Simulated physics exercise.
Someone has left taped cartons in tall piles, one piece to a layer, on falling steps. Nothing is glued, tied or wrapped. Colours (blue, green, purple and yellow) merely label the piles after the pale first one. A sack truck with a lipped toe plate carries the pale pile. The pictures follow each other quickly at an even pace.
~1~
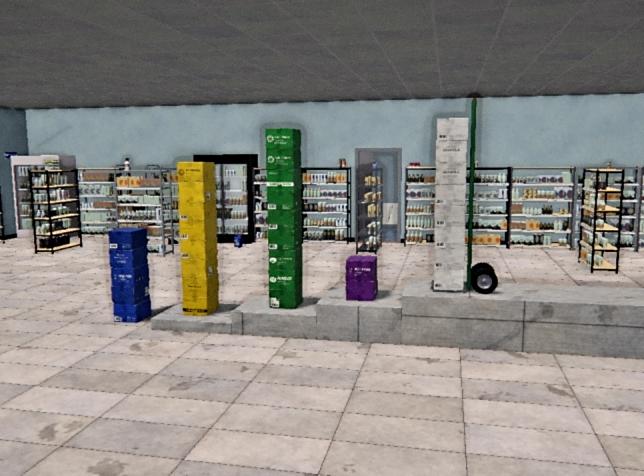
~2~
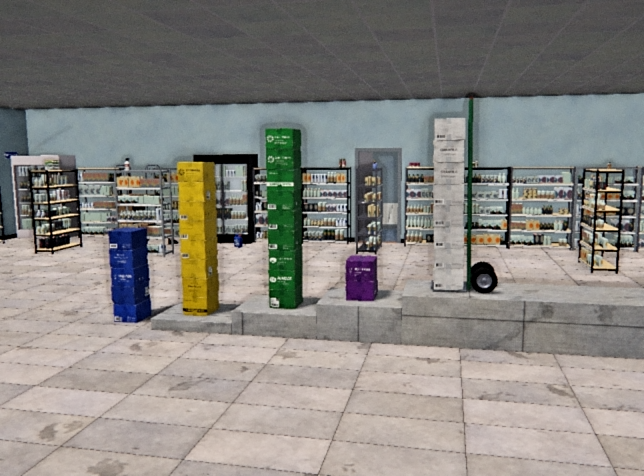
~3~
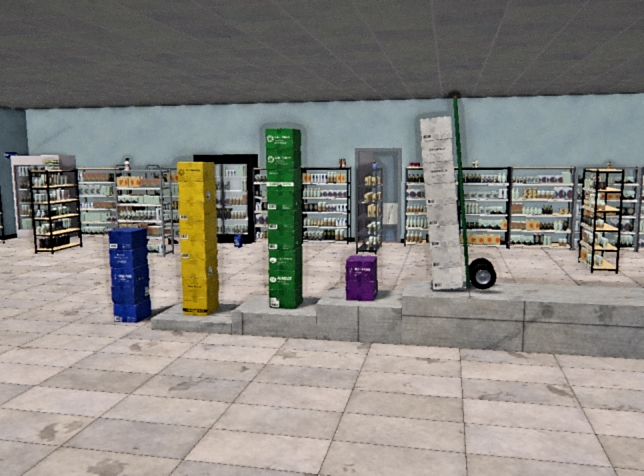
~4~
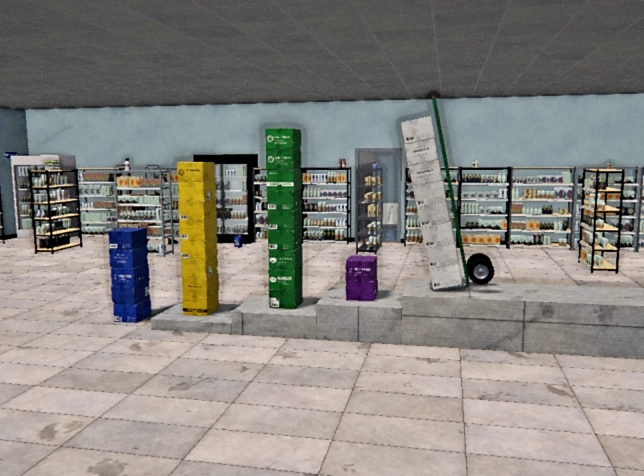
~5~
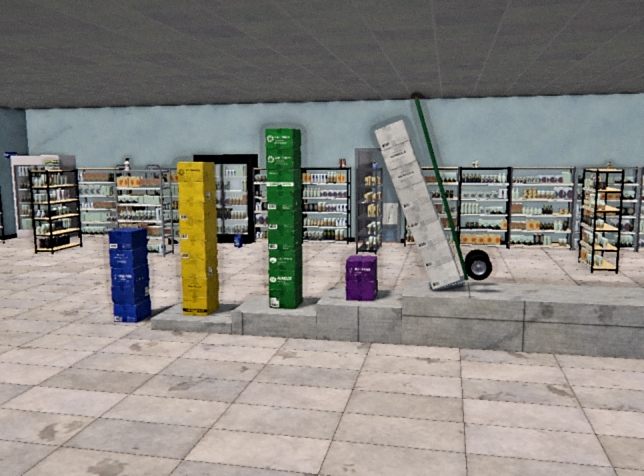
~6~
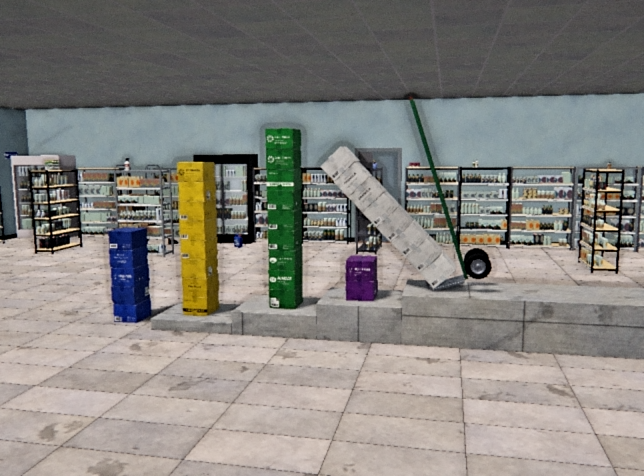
At first, a pale pile of cartons stands upright on a sack truck atop the highest step, with purple, green, yellow and blue piles to its left. The truck rocks leftward and the pale pile leans with it, then tilts steeply away from the frame while the other piles stay still.
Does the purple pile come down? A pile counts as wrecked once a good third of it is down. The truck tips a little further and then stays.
The purple pile survives.
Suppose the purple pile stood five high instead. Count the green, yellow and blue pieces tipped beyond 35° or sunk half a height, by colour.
Down at the end: Green 9, yellow 7, blue 4.
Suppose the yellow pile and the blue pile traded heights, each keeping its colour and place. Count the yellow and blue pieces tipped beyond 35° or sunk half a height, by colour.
By colour: Yellow 4, blue 7.
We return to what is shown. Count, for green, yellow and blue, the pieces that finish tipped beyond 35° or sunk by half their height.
By colour: Green 9, yellow 6, blue 4.
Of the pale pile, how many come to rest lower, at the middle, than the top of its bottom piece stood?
The count is 7.
Soon, 8 of the pale pile down; none of the 2 purple cartons down (0 of 24 in all colours); top purple carton displaced a little; top green carton tipped barely.
A while on, 8 of the pale pile down; none of the 2 purple cartons down (9 of 24 in all colours); top purple carton unmoved; top green carton tipped well over, about its own height lower.
Towards the end, 8 of the pale pile down; none of the 2 purple cartons down (15 of 24 in all colours); top purple carton unmoved; top yellow carton upside down.
Then, 8 of the pale pile down; none of the 2 purple cartons down (19 of 24 in all colours); top purple carton unmoved; top yellow carton upside down.
Finally, 8 of the pale pile down; none of the 2 purple cartons down (19 of 24 in all colours); top purple carton unmoved; top blue carton upside down. Seen by the last camera, middles, top purple carton near (361, 268).
